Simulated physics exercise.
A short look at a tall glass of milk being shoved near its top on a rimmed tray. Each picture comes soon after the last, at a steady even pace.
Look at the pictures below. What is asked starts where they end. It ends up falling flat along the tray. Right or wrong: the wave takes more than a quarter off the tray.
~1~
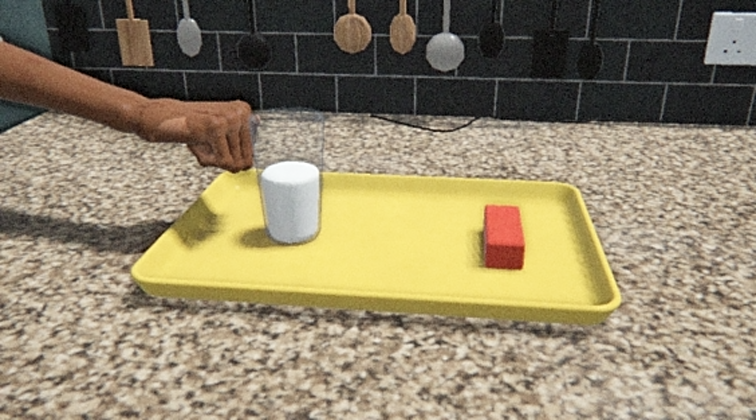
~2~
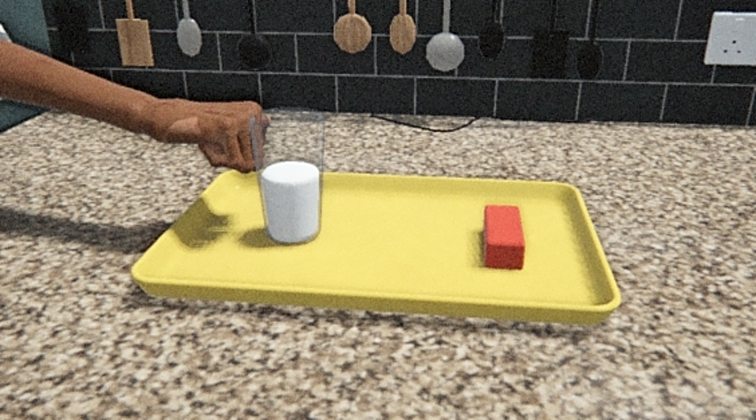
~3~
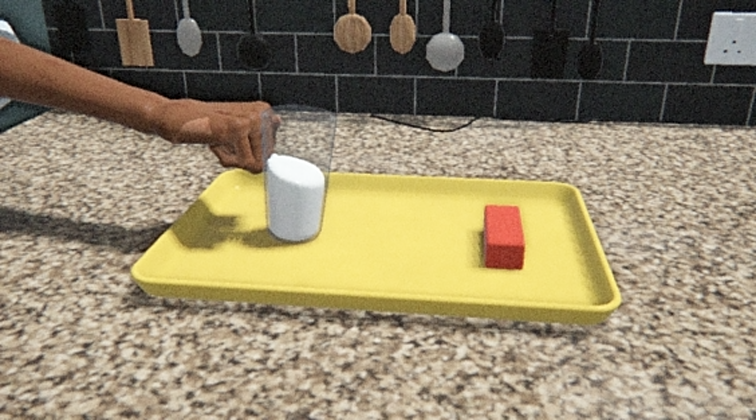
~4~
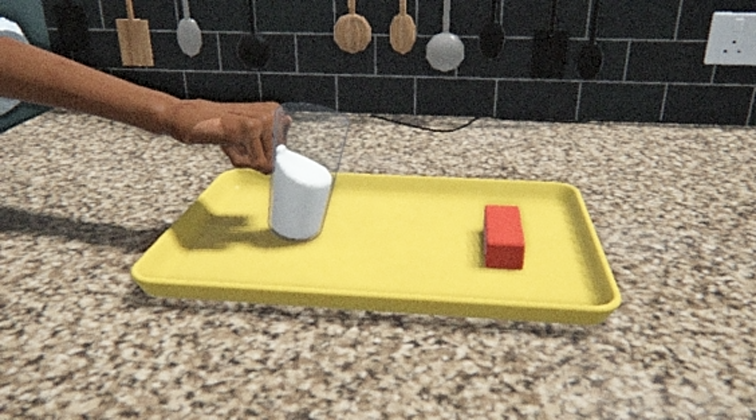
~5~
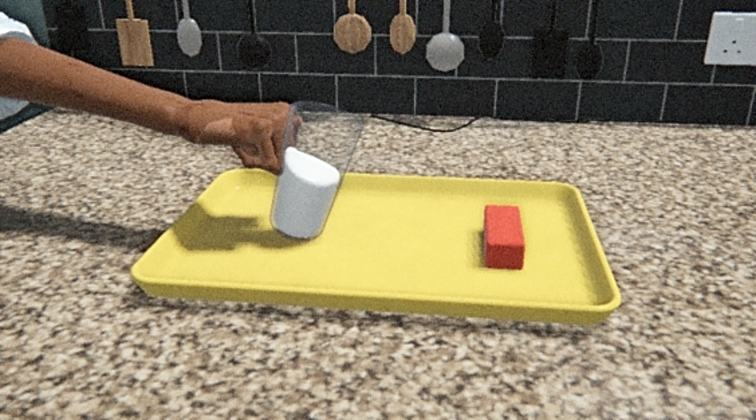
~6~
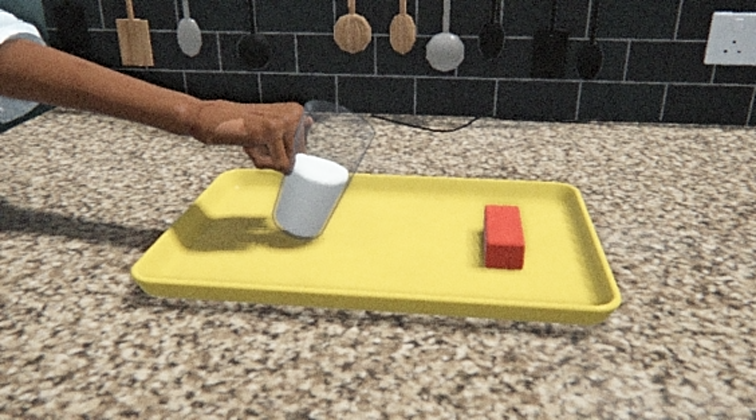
Wrong.
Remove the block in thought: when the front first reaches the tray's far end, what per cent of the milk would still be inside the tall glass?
60 %.
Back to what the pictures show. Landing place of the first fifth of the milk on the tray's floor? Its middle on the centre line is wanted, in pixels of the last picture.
I'd mark it somewhere roughly at pixel (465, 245).
A moment on, the tall glass is falling and 100 per cent is in the glass, 0 on the tray and 0 above or beyond its rim.
Next, the tall glass lies on its side and 85 per cent is in the glass, 5 on the tray and 10 above or beyond its rim.
Then the tall glass lies on its side and 47 per cent is in the glass, 45 on the tray and 8 above or beyond its rim.
Later the tall glass lies on its side and 25 per cent is in the glass, 71 on the tray and 4 above or beyond its rim.
Finally, 96 per cent is held by tray and glass, 4 is off the tray.
